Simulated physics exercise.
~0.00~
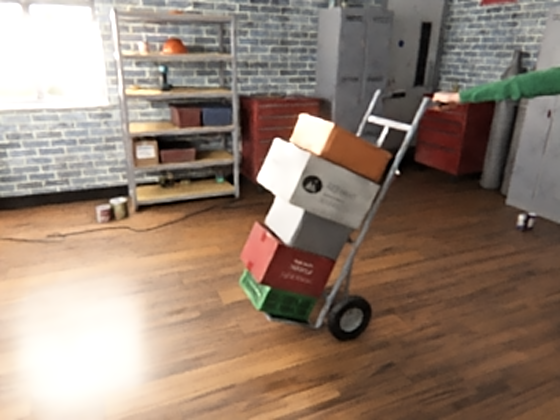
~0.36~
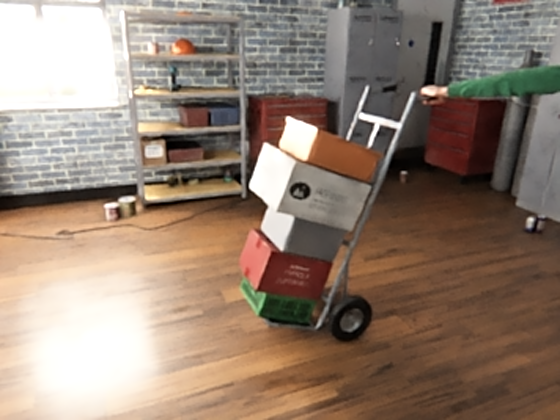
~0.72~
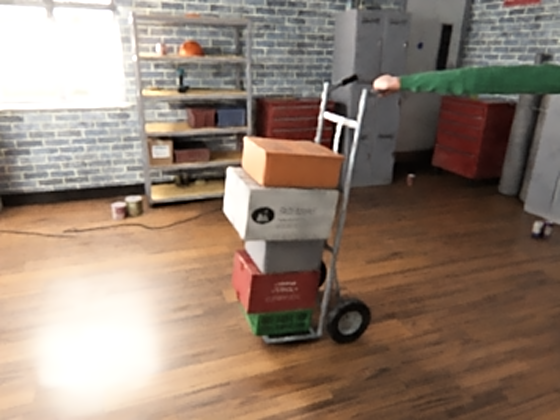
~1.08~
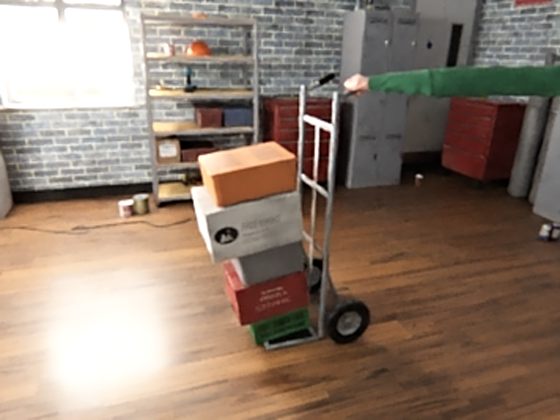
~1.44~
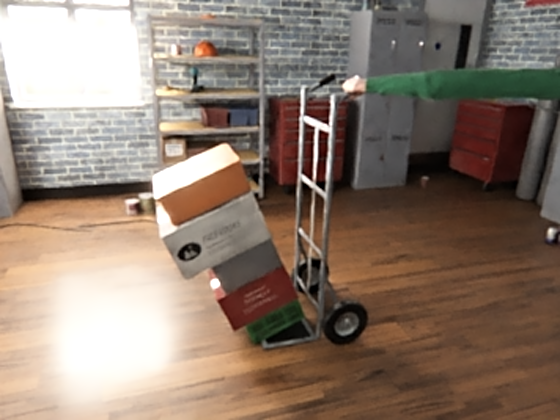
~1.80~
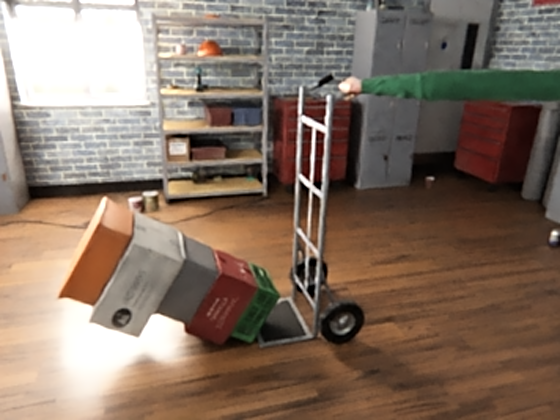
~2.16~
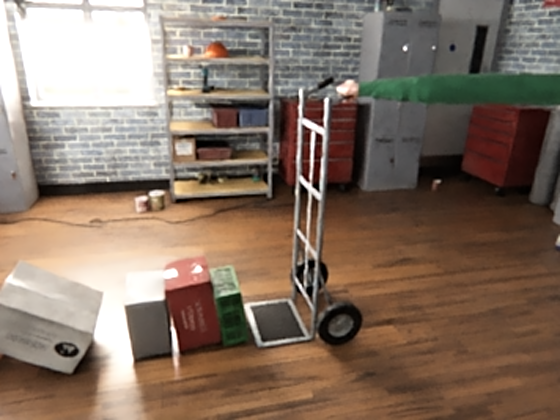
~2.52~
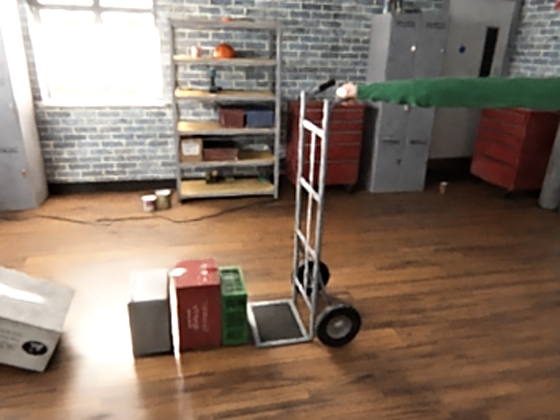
At first, a sack truck leans back in a brick-walled room, held by a green-sleeved arm, with a green crate, red box, grey tote, white box and orange tote stacked on it. The arm pushes the truck upright, and the stack begins to tip forward, away from the frame. The whole column swings down to the left and topples onto the wooden floor. The orange tote goes out of view, while the white box rolls over at the left. Finally, the grey tote, red box and green crate lie in a row before the empty, upright truck.
